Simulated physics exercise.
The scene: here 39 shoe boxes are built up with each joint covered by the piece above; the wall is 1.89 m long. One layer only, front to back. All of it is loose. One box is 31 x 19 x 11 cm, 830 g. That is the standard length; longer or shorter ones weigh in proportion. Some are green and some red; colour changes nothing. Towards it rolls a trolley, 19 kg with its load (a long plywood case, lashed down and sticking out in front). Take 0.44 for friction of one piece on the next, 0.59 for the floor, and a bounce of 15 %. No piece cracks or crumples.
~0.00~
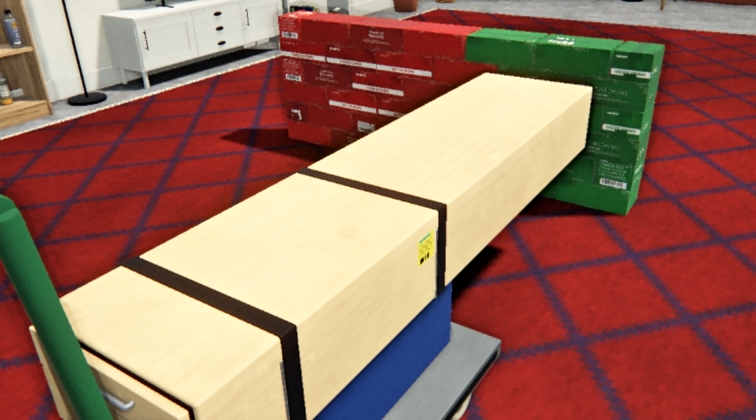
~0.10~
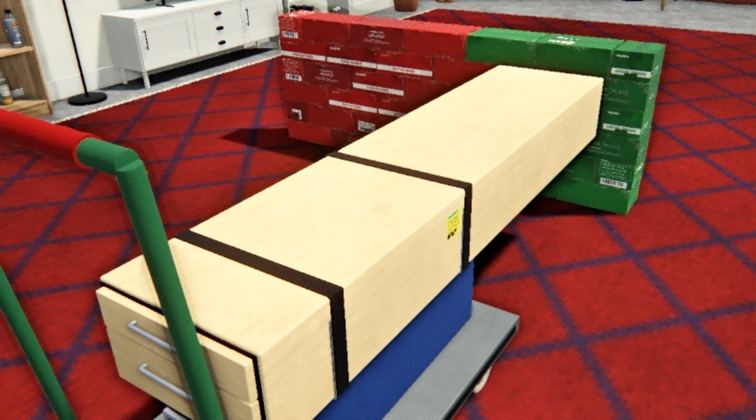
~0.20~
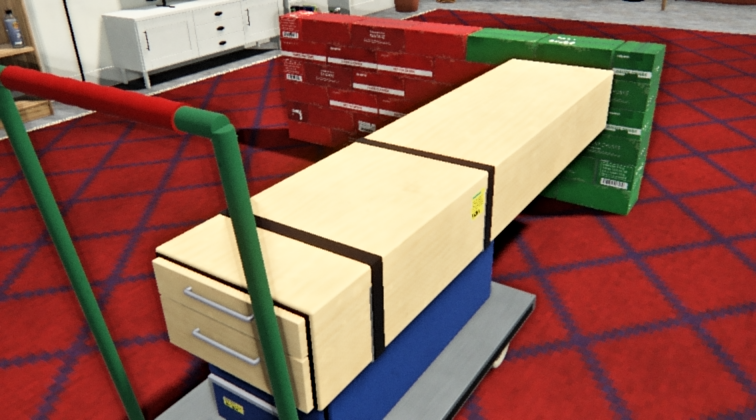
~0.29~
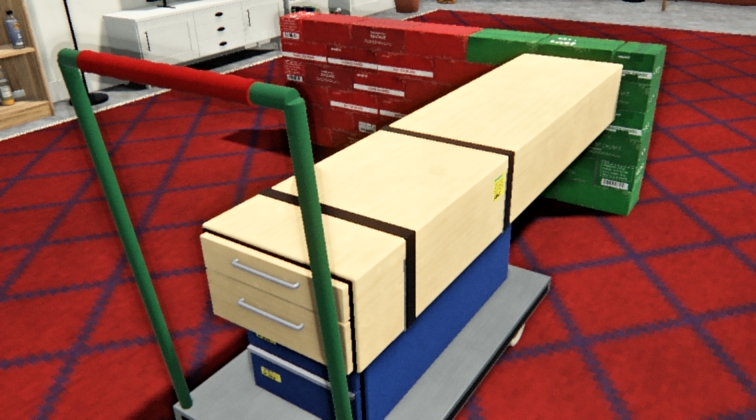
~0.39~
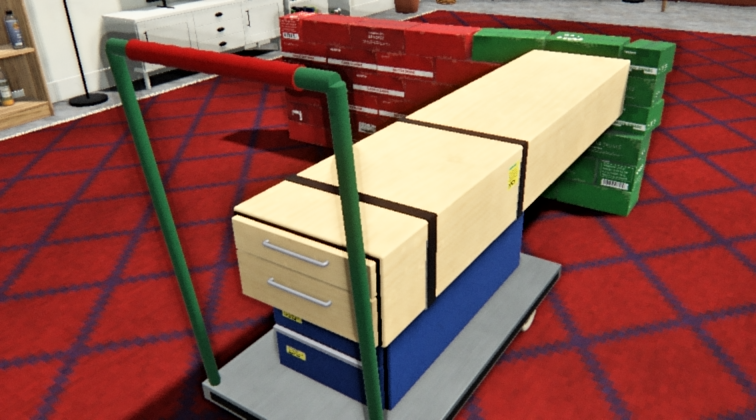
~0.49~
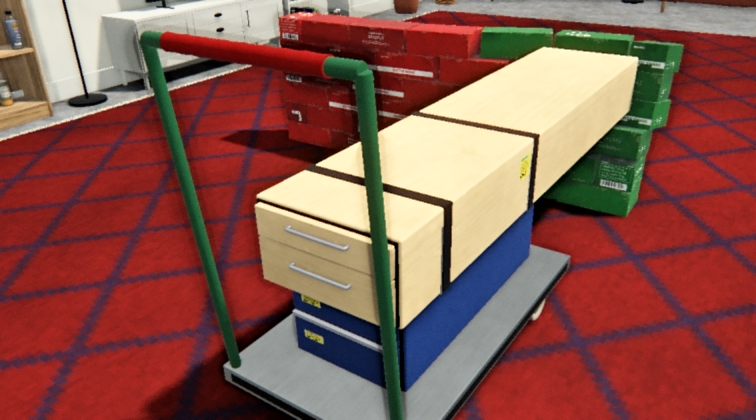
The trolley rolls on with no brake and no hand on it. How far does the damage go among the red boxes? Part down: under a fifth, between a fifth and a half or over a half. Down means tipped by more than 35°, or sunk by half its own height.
The part is fewer than one in five.
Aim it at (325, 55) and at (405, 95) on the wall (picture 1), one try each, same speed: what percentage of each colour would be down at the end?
Green 0 then 30, red 60 then 70 per cent.
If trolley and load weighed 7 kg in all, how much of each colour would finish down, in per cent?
Then green 50, red 10 per cent.
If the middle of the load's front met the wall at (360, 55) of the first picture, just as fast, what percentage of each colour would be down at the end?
In that case green 0, red 40 per cent.
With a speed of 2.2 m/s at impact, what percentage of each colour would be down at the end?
In that case green 50, red 10 per cent.
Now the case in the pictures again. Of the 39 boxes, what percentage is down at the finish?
Near 30 per cent.
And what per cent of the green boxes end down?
By colour: Green 60 per cent.
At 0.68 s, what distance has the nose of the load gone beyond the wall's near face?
Some 25 cm beyond.
By 0.68 s, load 26 cm past the wall's line, still rolling; none of the 24 red boxes down (7 of 39 in all colours); top red box unmoved; top green box tilted 24°.
By 1.02 s, load 46 cm past the wall's line, still rolling; 2 of the 24 red boxes down (11 of 39 in all colours); top red box unmoved; top green box on its side.
When it is over (2.5 s), load 90 cm past the wall's line, stopped; 2 of the 24 red boxes down (11 of 39 in all colours); top red box unmoved; top green box upside down. That is 8 per cent. In pixels of the last frame, middles, top red box near (336, 30), top green box near (513, 112).
